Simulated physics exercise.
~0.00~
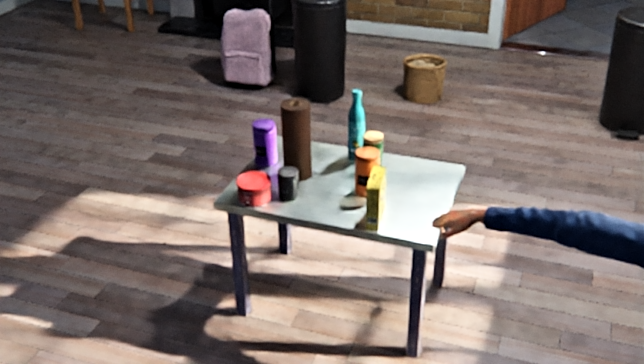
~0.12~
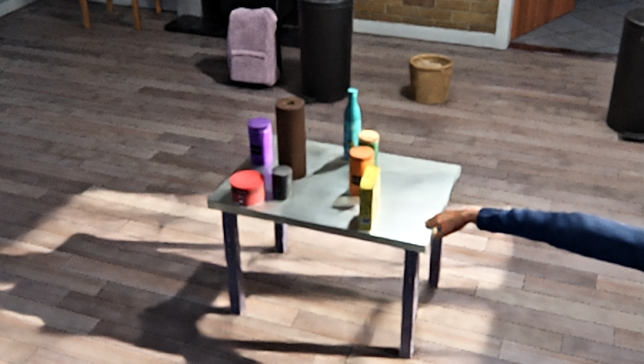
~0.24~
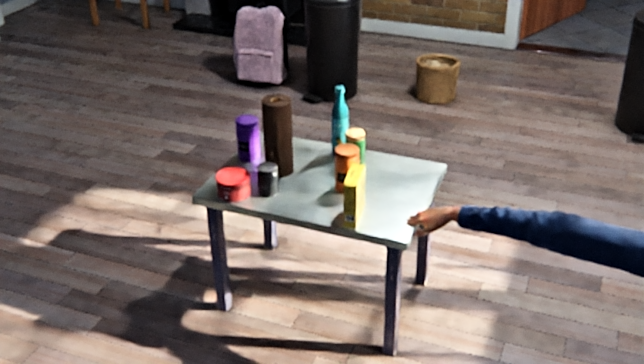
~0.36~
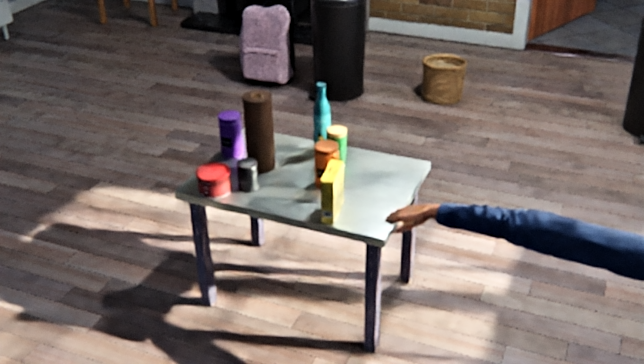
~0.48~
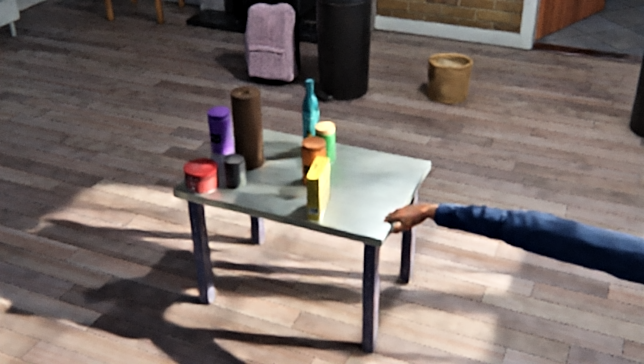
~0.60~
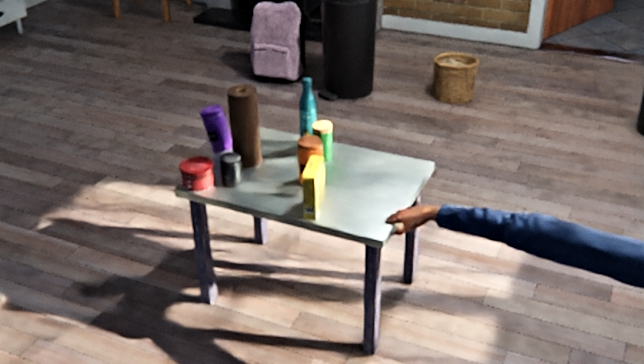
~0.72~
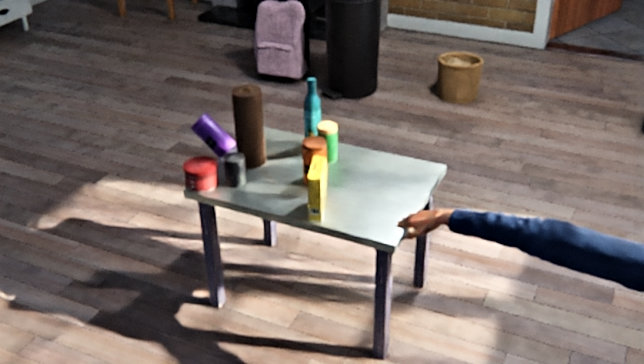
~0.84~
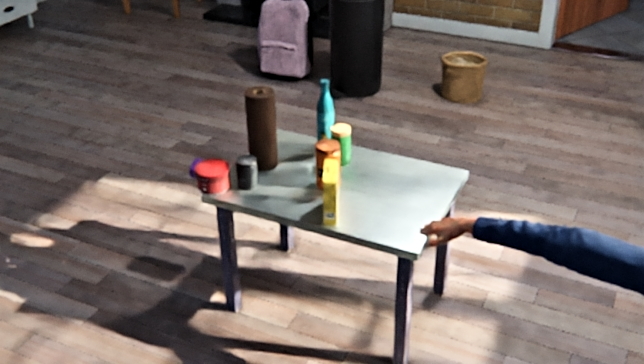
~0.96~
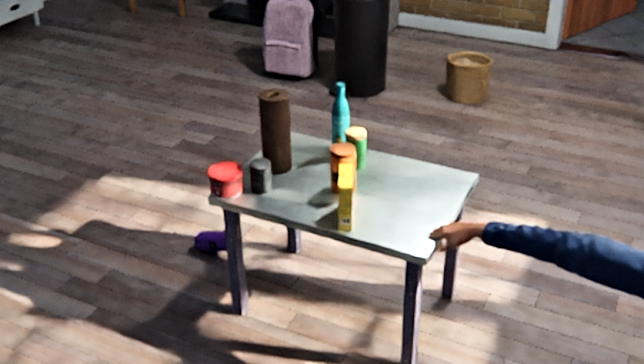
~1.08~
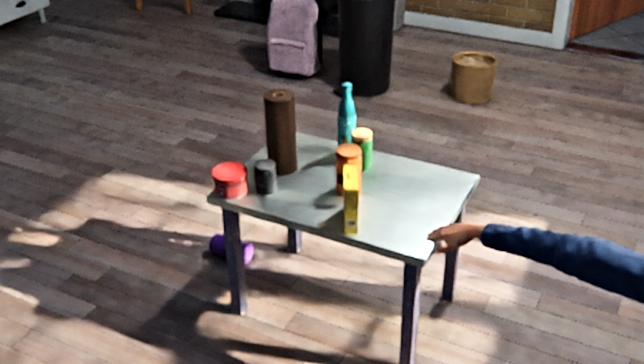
In a room with a wooden floor, a hand dragged a small table of jars, a bottle and a brown roll left, then back right, and the purple jar tipped over and dropped to the floor while everything else stayed standing.
